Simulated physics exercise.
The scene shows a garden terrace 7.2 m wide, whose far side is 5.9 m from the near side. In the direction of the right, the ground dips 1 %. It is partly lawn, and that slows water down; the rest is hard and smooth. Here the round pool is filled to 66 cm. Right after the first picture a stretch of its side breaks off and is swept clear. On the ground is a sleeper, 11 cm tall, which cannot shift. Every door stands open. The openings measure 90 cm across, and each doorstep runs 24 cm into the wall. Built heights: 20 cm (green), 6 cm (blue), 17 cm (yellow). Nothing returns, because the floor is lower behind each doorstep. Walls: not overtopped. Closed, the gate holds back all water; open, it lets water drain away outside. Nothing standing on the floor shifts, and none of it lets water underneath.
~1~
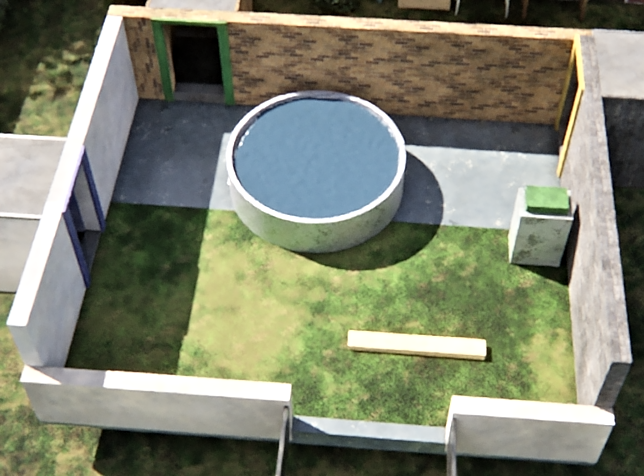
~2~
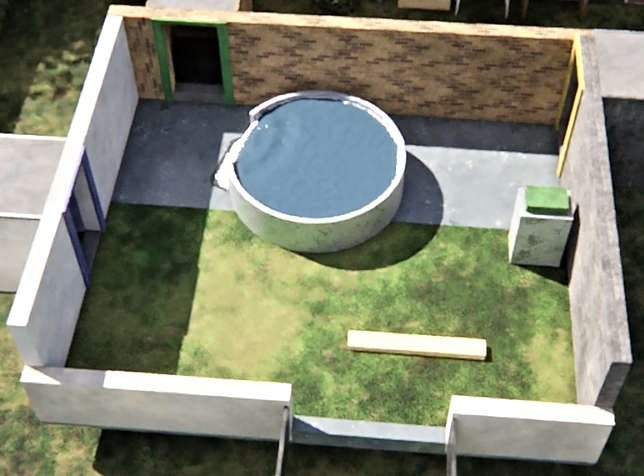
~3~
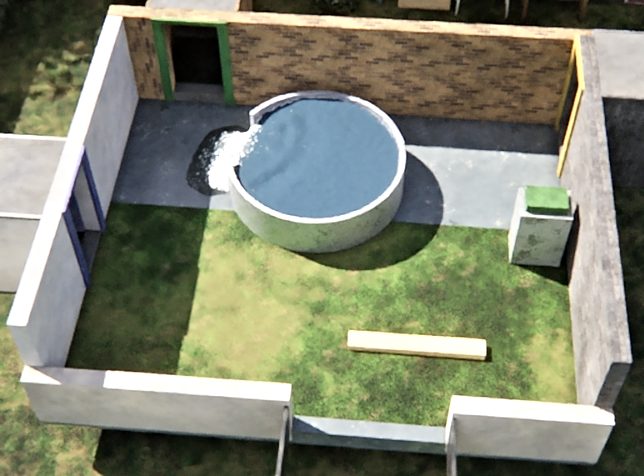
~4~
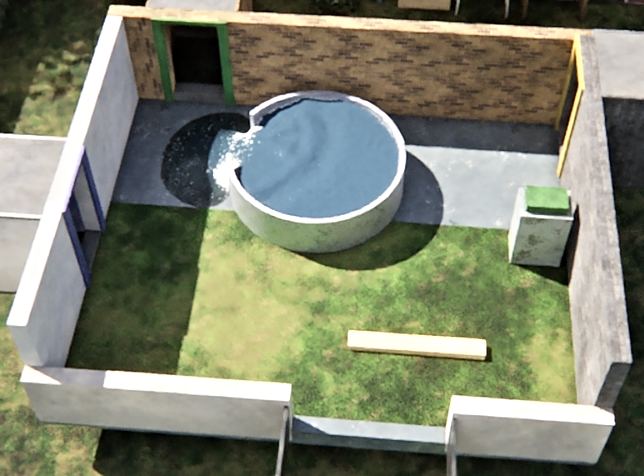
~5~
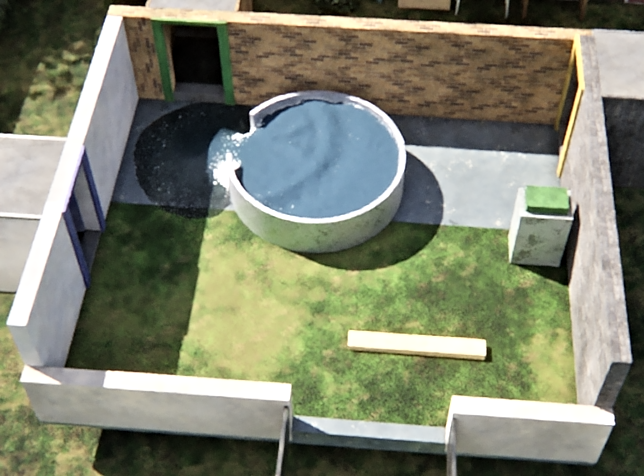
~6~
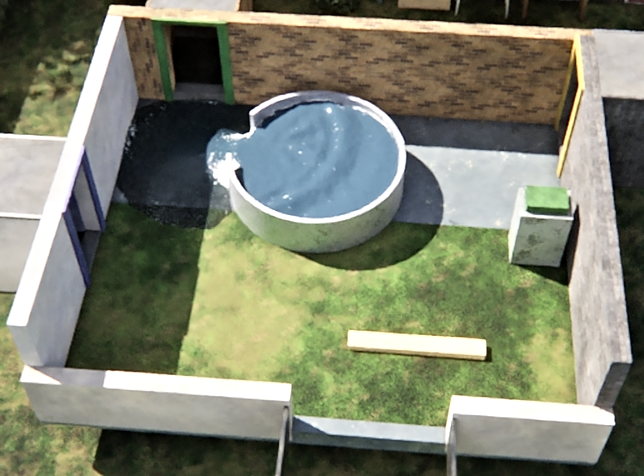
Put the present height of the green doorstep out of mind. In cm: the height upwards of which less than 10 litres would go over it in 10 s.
32 cm.
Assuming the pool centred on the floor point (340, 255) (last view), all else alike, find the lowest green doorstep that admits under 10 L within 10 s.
21 cm or thereabouts.
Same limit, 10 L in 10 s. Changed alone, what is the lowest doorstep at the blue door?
For blue: Close to 9.0 cm.
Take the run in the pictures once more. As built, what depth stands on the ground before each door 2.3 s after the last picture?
Depths, in cm - green: 30, blue: 11, yellow: 0.
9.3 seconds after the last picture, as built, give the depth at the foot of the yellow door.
The depth there is around 8.5 cm.
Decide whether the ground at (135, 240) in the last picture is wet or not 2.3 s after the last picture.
By then it is awash.
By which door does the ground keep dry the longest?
That would be the yellow one, last in line.
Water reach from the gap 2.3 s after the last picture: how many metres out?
Distance from gap: Approx. 4.2 m.
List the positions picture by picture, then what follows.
The first frame shows still water, 66 cm deep, in the round pool at (316, 157); the green door at (194, 58) is dry.
In the second frame, the gap is at (240, 153), the front 0.3 m out at a hidden place; the back of the round pool holds 66 cm.
In the third frame, the front is at (206, 143), 0.7 m from the gap at (240, 155); 0.9 m2 of floor is wet, 66 cm left at the back.
In the fourth frame, water pours out at (240, 156) and has run 1.2 m, to (168, 152); about 7 cm deep outside, 66 cm at the back.
In the fifth frame, the gap is at (240, 156), the front 1.7 m out at (148, 132); the back of the round pool holds 66 cm.
In the sixth frame, the gap is at (240, 155), the front 2.2 m out at (135, 115); the back of the round pool holds 66 cm; water is at the green door at (194, 58).
Then, 0.7 s after the last picture water covers 15 % of the floor, deepest (48 cm) near (138, 103); 22 cm at the green door, 0 litres in over its 20 cm doorstep.
Then, 2.3 s after the last picture water covers 30 % of the floor, deepest (33 cm) near (138, 103); 30 cm at the green door, 67 litres in over its 20 cm doorstep.
Then, 9.3 s after the last picture water covers 95 % of the floor, deepest (16 cm) near (270, 127); 12 cm at the green door, 122 litres in over its 20 cm doorstep.
At the green door as built, the water peaked near 32 cm, 1.7 s after the last picture.
With a doorstep of 28 cm, 26 litres would have come in within the 10 s; with 37.5 cm, 1 litre. So under 10 litres takes about 32 cm.
